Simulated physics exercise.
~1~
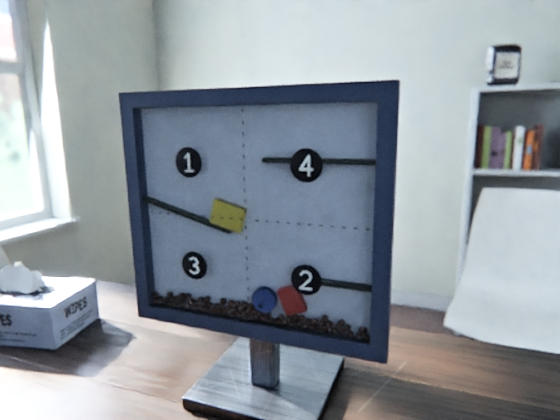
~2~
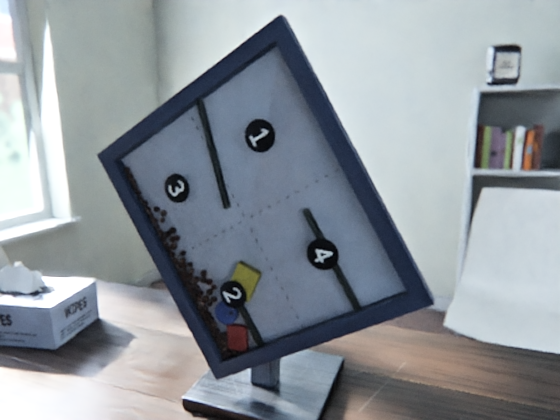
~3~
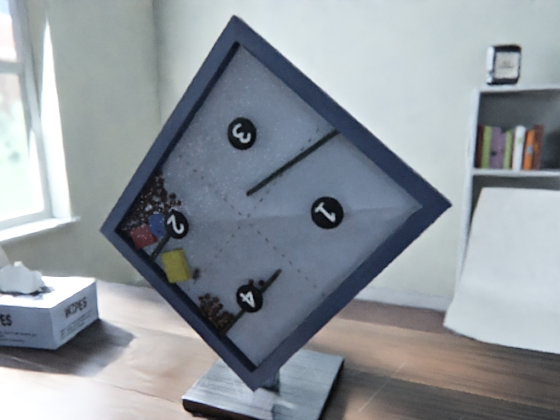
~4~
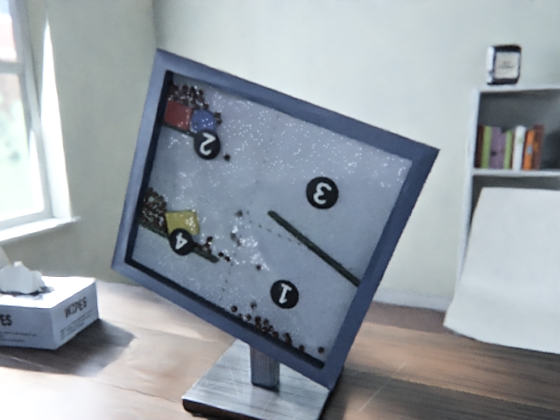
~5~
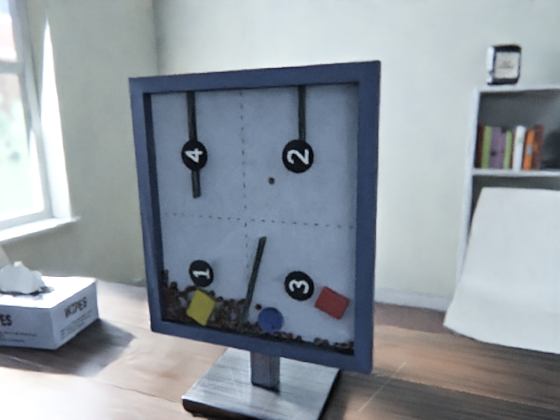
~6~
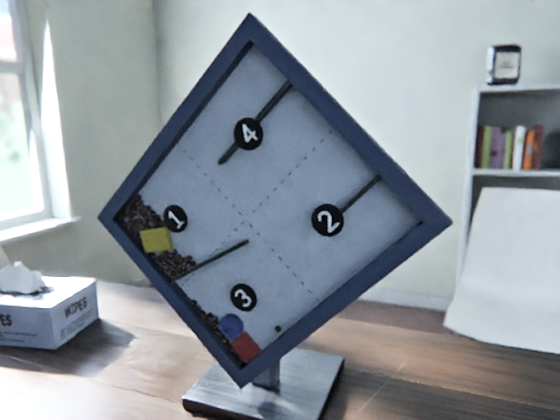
To begin with, a blue-framed case stands upright on a table, dark pills lying along its bottom edge beside a blue disc and a red block, while a yellow block rests on a sloping ledge. The case turns clockwise, and the pills and all three pieces gather low in quarter two. As it keeps turning, red and blue are carried to the upper left, yellow rides a ledge, and pills scatter downward. Then the pieces drop, yellow landing left of a divider, blue and red right of it. Finally the case rests on a corner, yellow among most pills in quarter one, red and blue in quarter three.
